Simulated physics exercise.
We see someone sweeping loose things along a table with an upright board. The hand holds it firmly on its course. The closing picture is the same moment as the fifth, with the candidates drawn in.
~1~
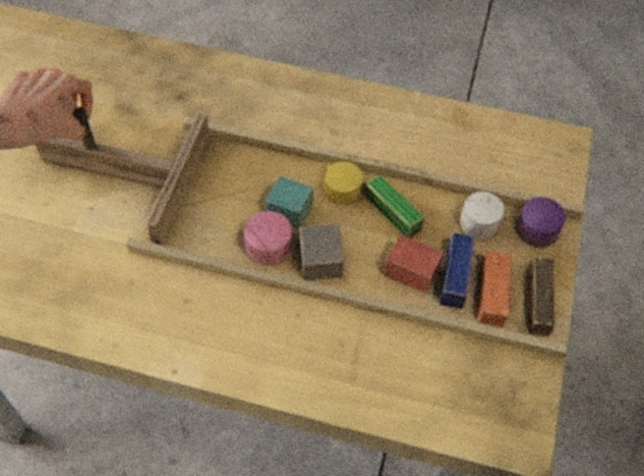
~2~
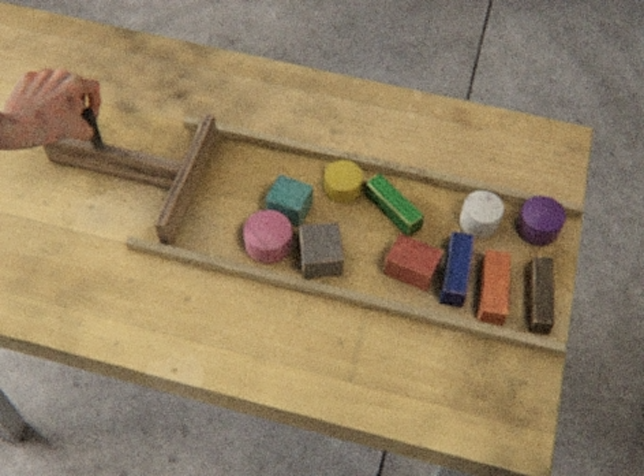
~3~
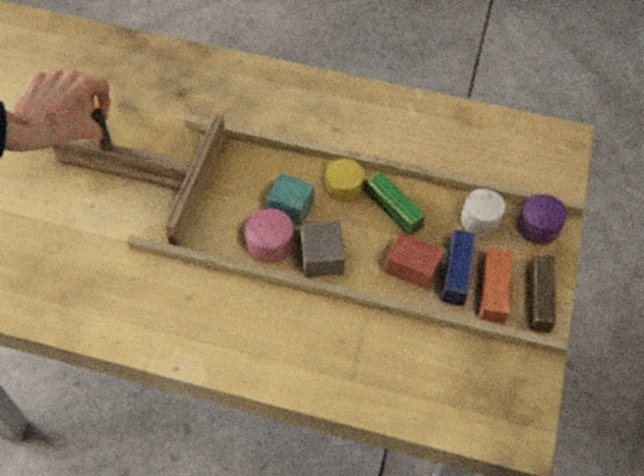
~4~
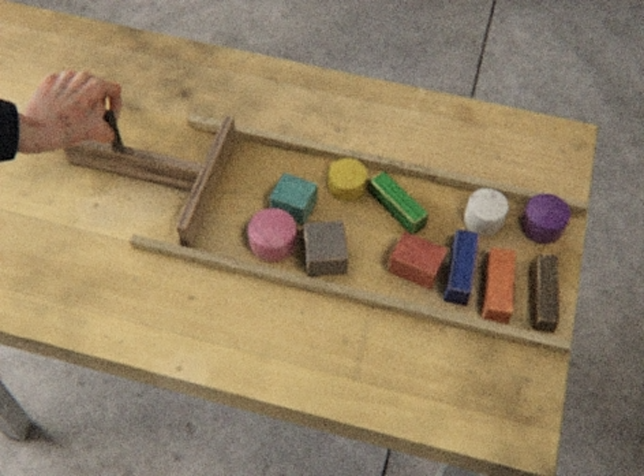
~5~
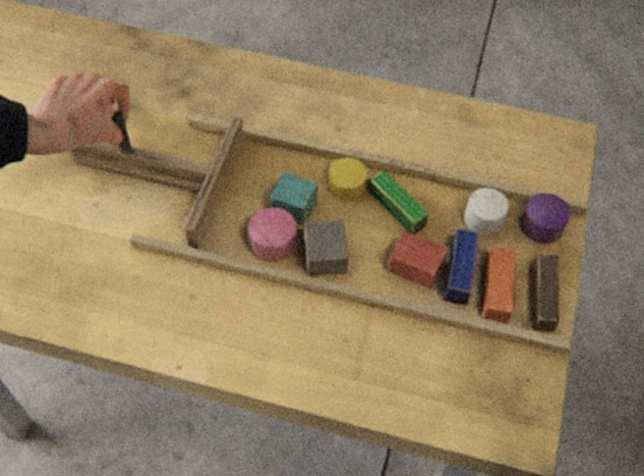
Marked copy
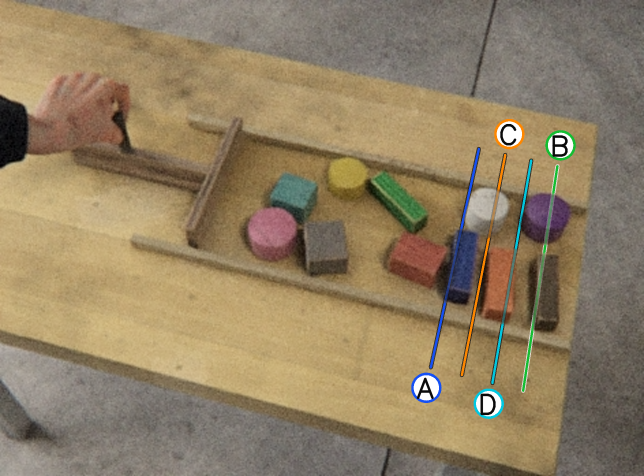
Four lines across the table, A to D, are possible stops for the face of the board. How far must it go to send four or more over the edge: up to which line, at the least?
The first such stop is C.
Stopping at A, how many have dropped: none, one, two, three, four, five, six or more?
Three.
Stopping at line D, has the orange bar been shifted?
By then, yes.
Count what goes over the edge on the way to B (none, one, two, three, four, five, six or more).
Six or more.
On the marked copy, A at (457, 249); B at (542, 269); C at (485, 256); D at (513, 262).
Taking C. A third of the way, board (309, 192); grey block (368, 259); pink tin (328, 243).
Two thirds of the way, board (407, 215); black bar over the edge; orange bar (575, 292).
When it is over, board (487, 233); blue stick over the edge; black bar over the edge; five fallen.
As for the rest, A drops only three; B drops eight, but is farther than needed; D drops seven, but is farther than needed.
